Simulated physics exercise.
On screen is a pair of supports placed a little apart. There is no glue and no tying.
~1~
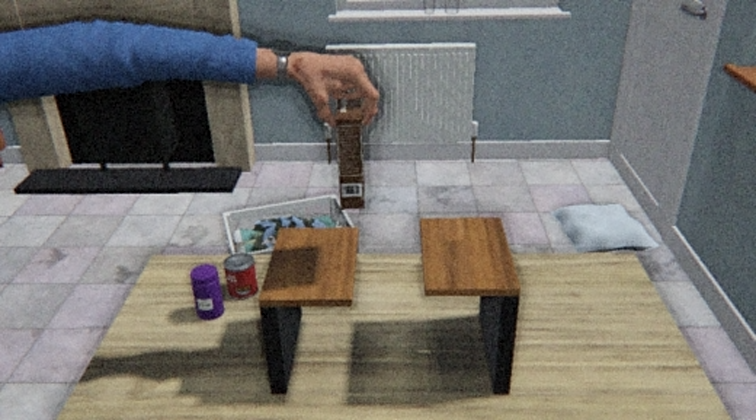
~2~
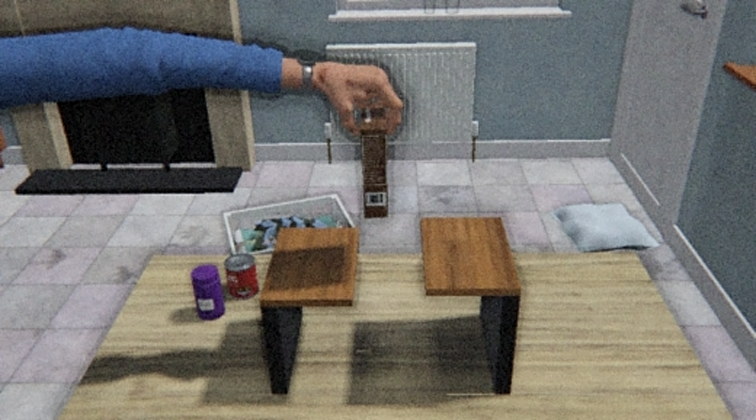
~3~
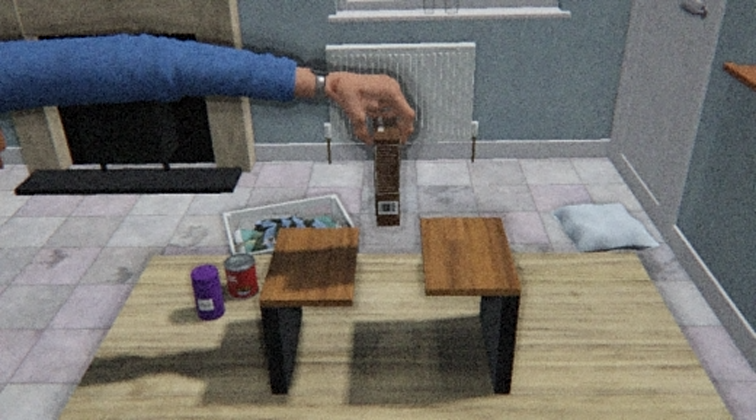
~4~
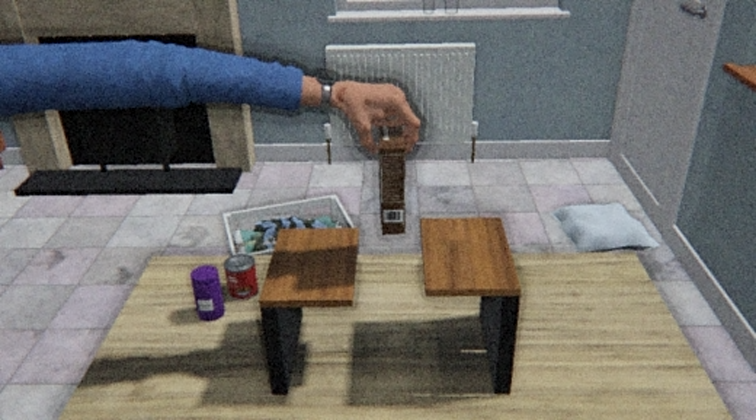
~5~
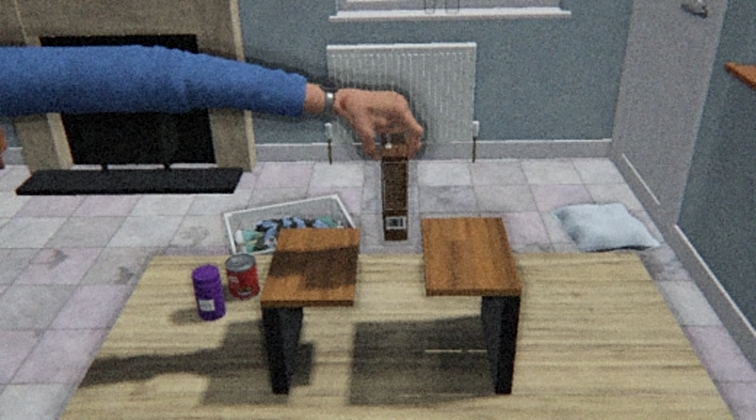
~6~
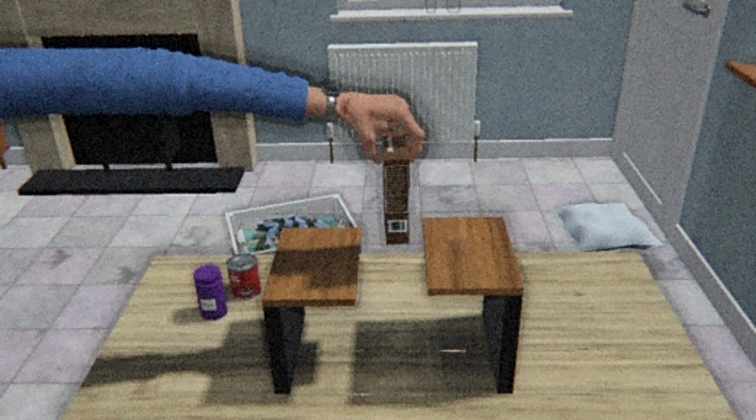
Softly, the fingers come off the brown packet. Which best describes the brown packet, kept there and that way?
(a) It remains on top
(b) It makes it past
(b) It makes it past.
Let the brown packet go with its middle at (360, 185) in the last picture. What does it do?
Through.
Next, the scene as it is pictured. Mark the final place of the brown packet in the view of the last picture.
Close to (397, 319) in the last picture.
Then, 0.20 s on from there, brown packet shifted a little near (396, 211).
Then, 0.30 s on from there, brown packet shifted about its own width near (397, 279).
Then, 0.40 s on from there, brown packet shifted well along near (397, 311).
In the end, moved from the start, brown packet; the other 2 unmoved. At the end, from the last picture's camera, brown packet near (397, 319). The packet drops through.
